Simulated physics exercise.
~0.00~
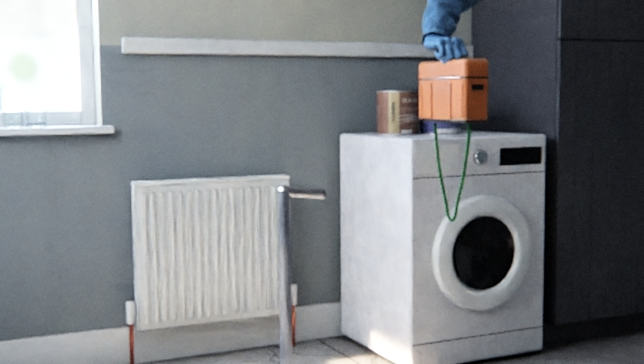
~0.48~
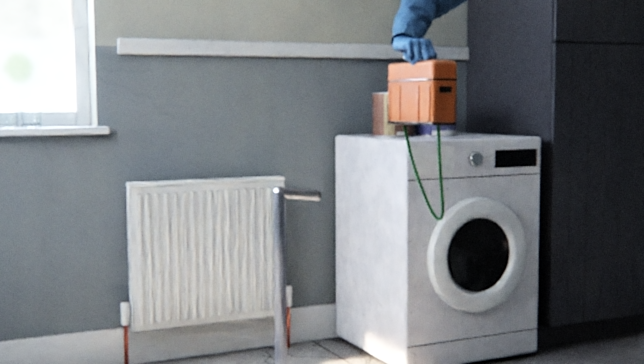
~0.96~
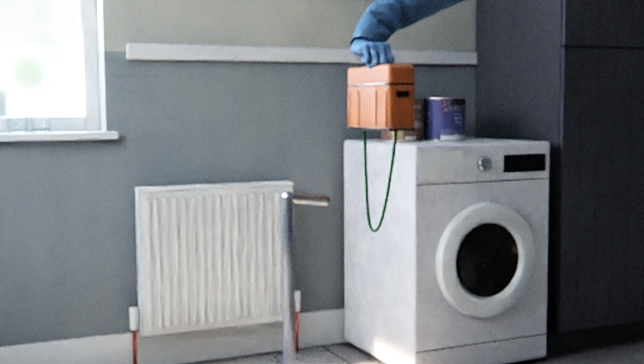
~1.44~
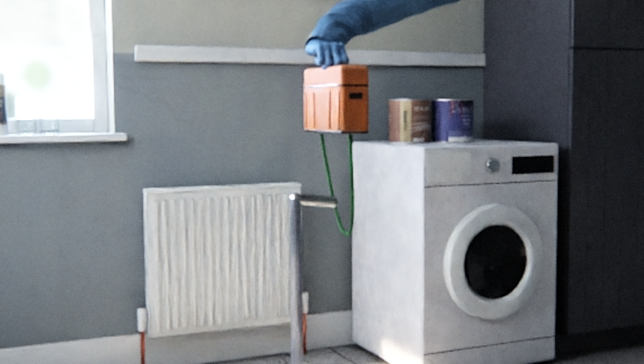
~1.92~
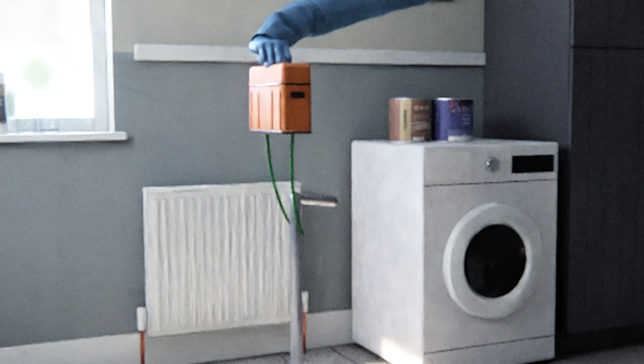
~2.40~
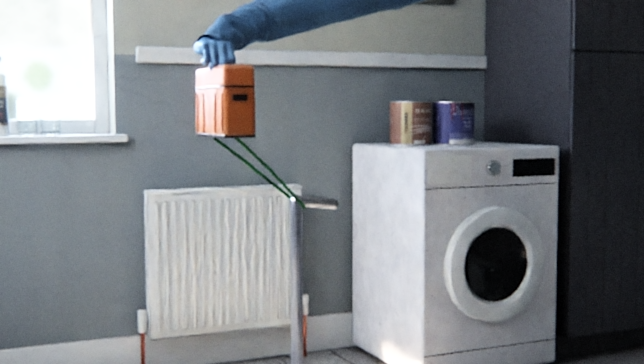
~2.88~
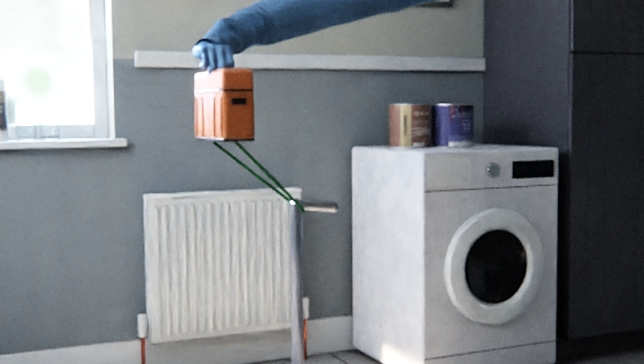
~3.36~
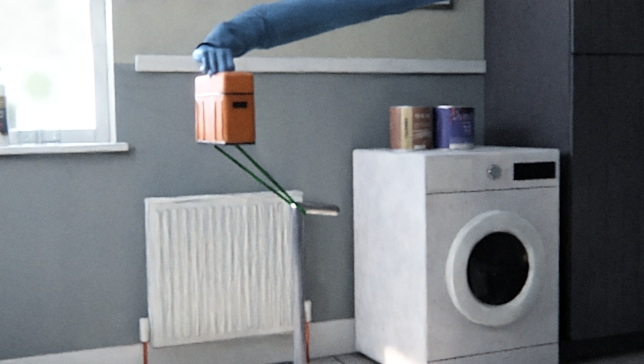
An orange case with a green cord loop hanging beneath it is held by a blue-gloved hand above a white washing machine, in a grey-walled room filmed from a slightly swaying handheld view. Two tins, one brown and one dark blue, stand on the machine, and a white radiator sits to the left behind a grey post with a short arm. The hand carries the upright case left, off the machine and over the post, the loop dangling freely. As the case passes, the loop catches on the post and pulls taut. The hand stops, the case held left of the post.
